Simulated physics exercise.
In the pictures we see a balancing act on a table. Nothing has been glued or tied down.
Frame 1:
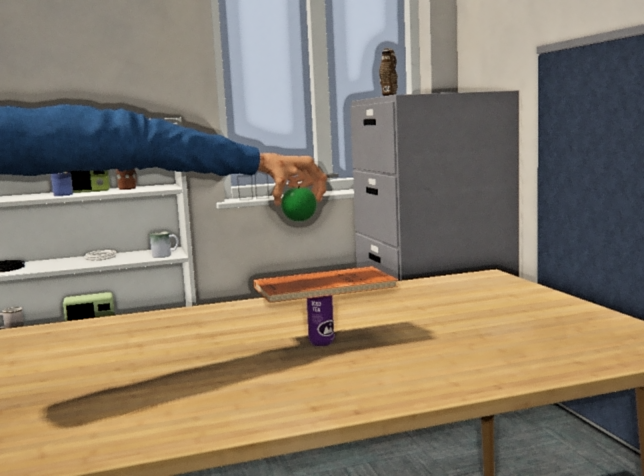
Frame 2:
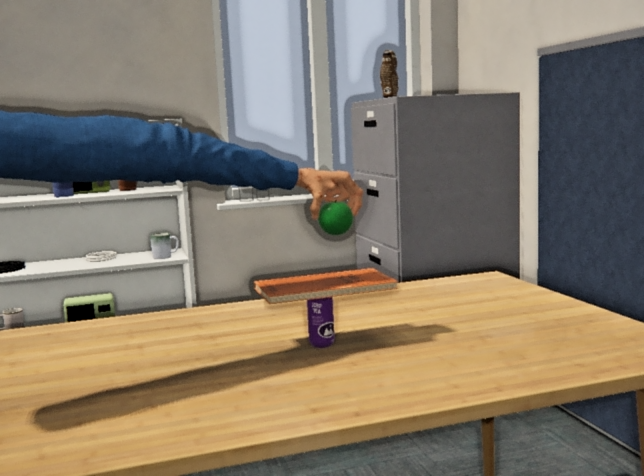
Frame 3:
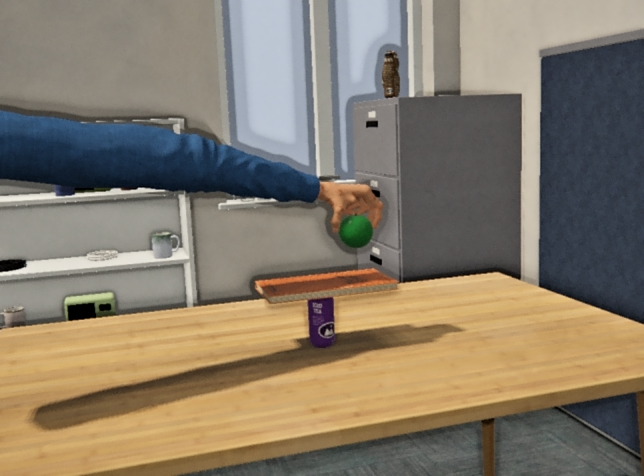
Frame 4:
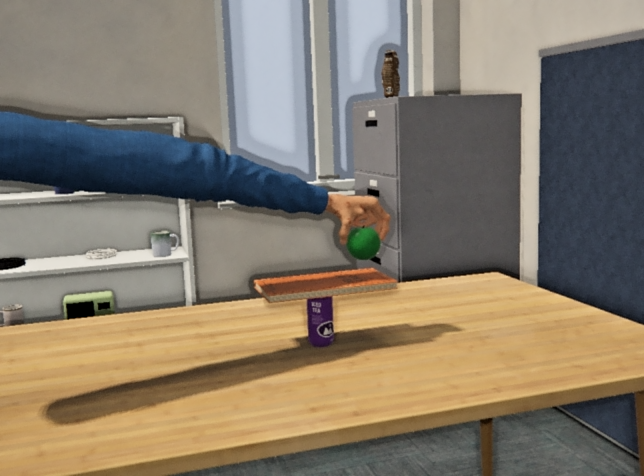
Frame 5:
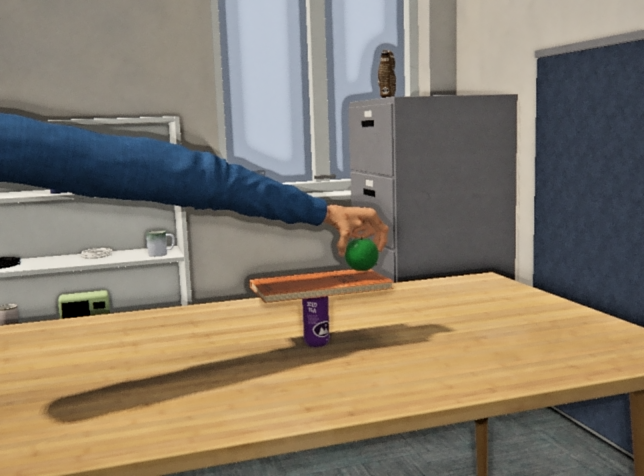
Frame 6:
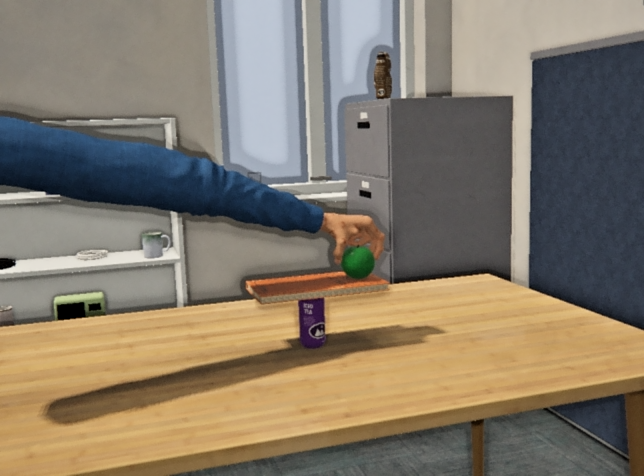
At the start, a hand at the end of a blue-sleeved arm holds a green apple above an orange book balanced on a purple can on a wooden table. The hand moves right and down, then lowers the apple onto the right side of the book, fingers still around it.
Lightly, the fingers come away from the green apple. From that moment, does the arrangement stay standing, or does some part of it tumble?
Sure enough, it doesn't last, sadly.
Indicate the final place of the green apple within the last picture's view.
In the final view it sits at roughly (378, 323).
Then, 0.50 s past the last view, green apple now fallen; orange book rocked 67° from its first pose.
Then, 0.90 s past the last view, orange book now fallen; purple can on its side.
Finally, fallen, green apple, orange book and purple can. Final places as the last picture's camera would see them, green apple near (378, 323). The stack comes apart.
